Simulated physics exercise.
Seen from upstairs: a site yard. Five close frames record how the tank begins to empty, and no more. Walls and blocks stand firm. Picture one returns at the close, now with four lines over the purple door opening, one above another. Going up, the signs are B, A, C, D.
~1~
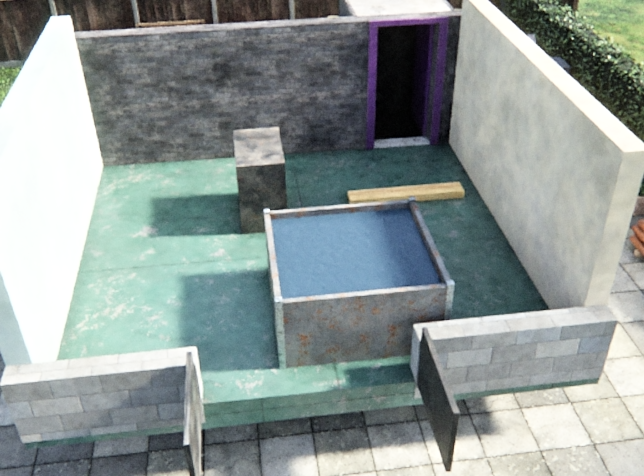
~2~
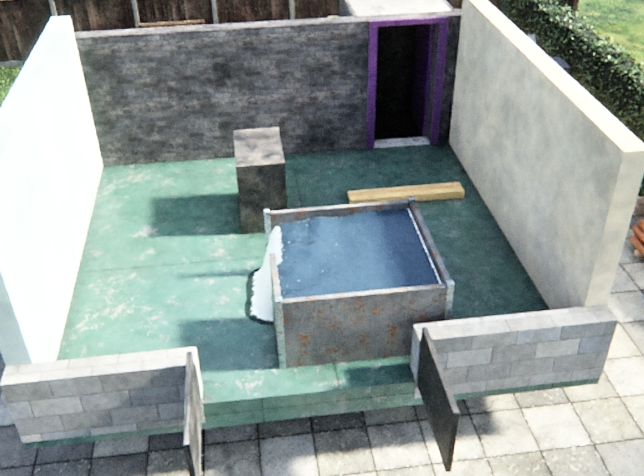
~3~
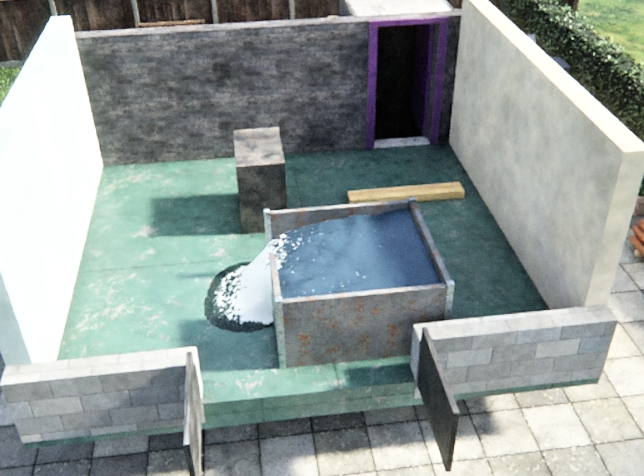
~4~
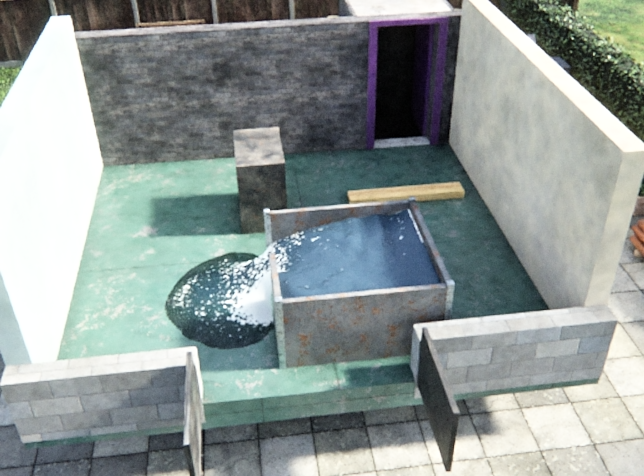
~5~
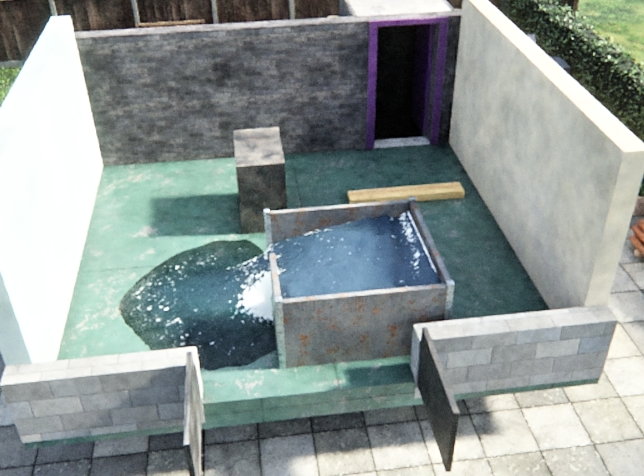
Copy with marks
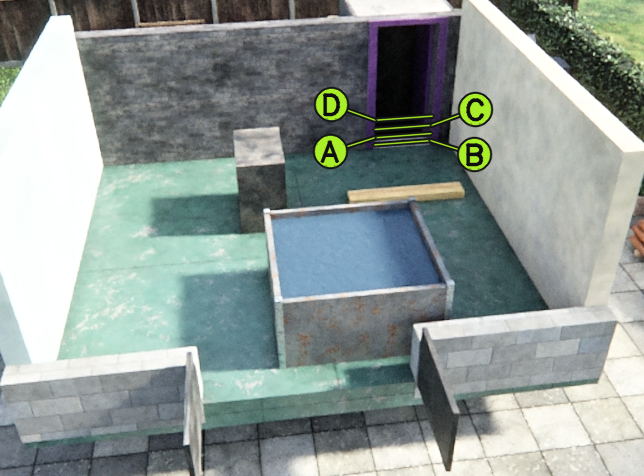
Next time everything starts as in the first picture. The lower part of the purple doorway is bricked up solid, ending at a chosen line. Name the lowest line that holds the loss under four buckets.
A will do.
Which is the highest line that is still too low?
B.
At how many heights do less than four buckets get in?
Three.
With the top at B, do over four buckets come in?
Yes, that goes wrong.
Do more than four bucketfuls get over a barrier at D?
No.
On the marked copy, A at (402, 135); B at (402, 142); C at (403, 127); D at (403, 118); from the bottom up B, A, C, D.
If A is chosen, nothing gets over.
If B is chosen, about 11 bucketfuls get in.
If C is chosen, nothing gets over.
If D is chosen, nothing gets over.
